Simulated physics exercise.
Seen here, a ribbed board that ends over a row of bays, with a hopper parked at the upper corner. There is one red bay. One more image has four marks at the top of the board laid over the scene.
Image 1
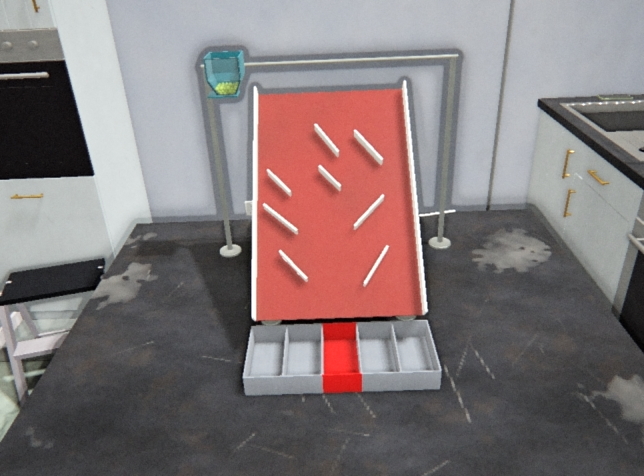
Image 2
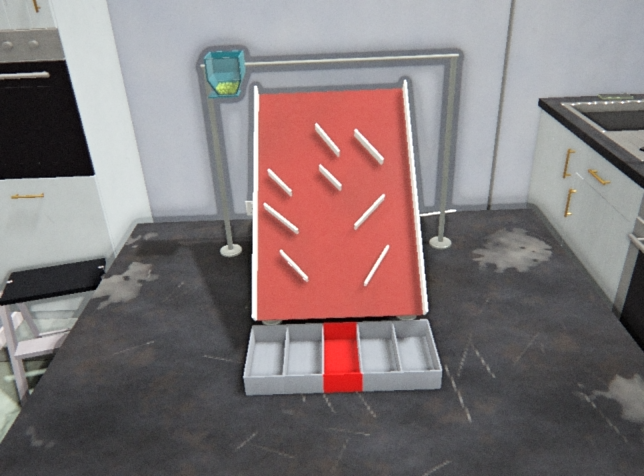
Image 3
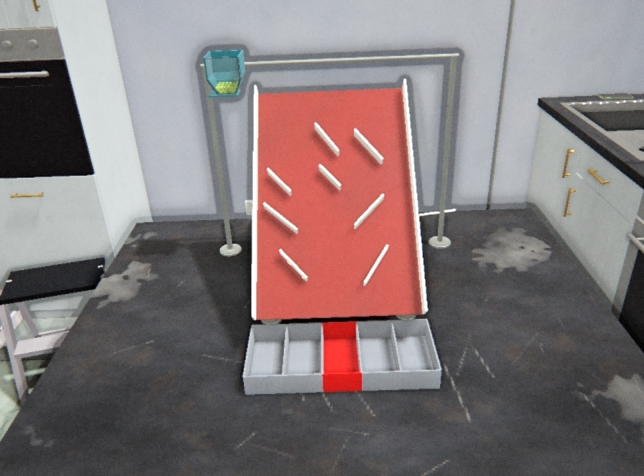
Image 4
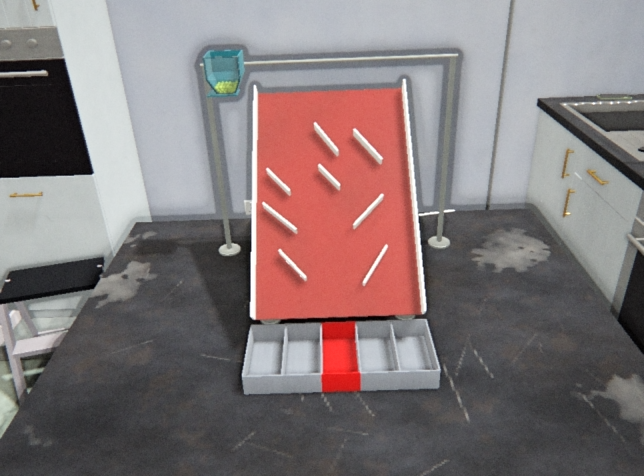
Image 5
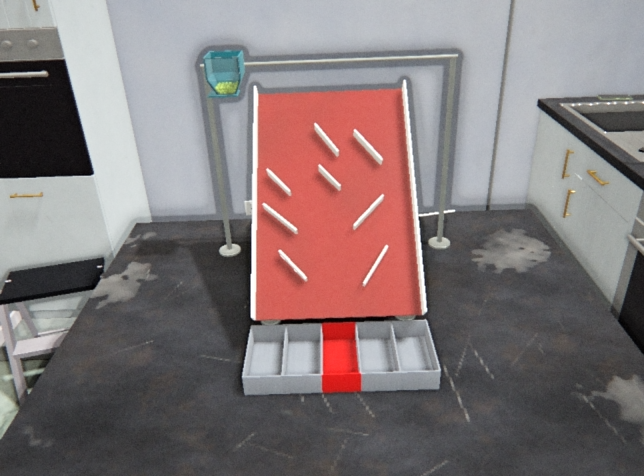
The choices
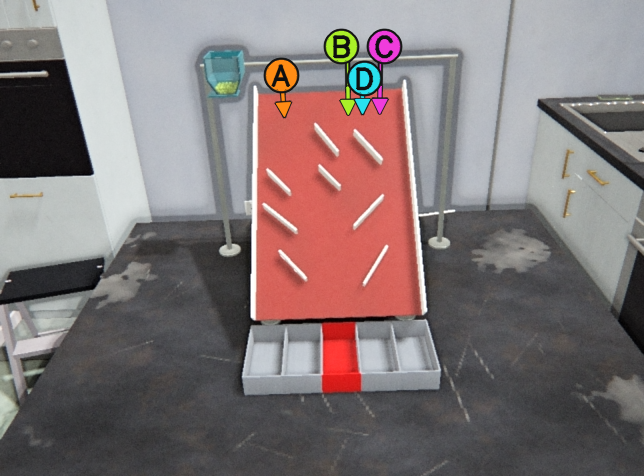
To begin with, a teal hopper with yellow-green contents sits at the upper left of a grey frame, beside a sloping red board with slanted white ribs. Below it, a row of grey bays has a red one in the middle. Nothing visibly moves from start to finish.
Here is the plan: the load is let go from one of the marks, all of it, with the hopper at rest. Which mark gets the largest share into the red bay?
Choose A.
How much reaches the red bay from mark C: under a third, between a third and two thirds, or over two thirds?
It is under a third.
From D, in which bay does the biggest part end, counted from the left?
It is the fifth one.
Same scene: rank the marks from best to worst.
Best to worst: A, B, D, C.
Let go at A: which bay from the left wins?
The third from the left.
On the marked copy, mark A meets the board at (284, 111); mark B meets the board at (348, 109); mark C meets the board at (379, 108); mark D meets the board at (362, 108).
With A, about two thirds in the red bay, about a third in other bays, a stray few outside the box.
With B, about a third in the red bay, about two thirds in other bays.
With C, none in the red bay, nearly all in other bays, a stray few outside the box.
With D, a small part in the red bay, most in other bays.
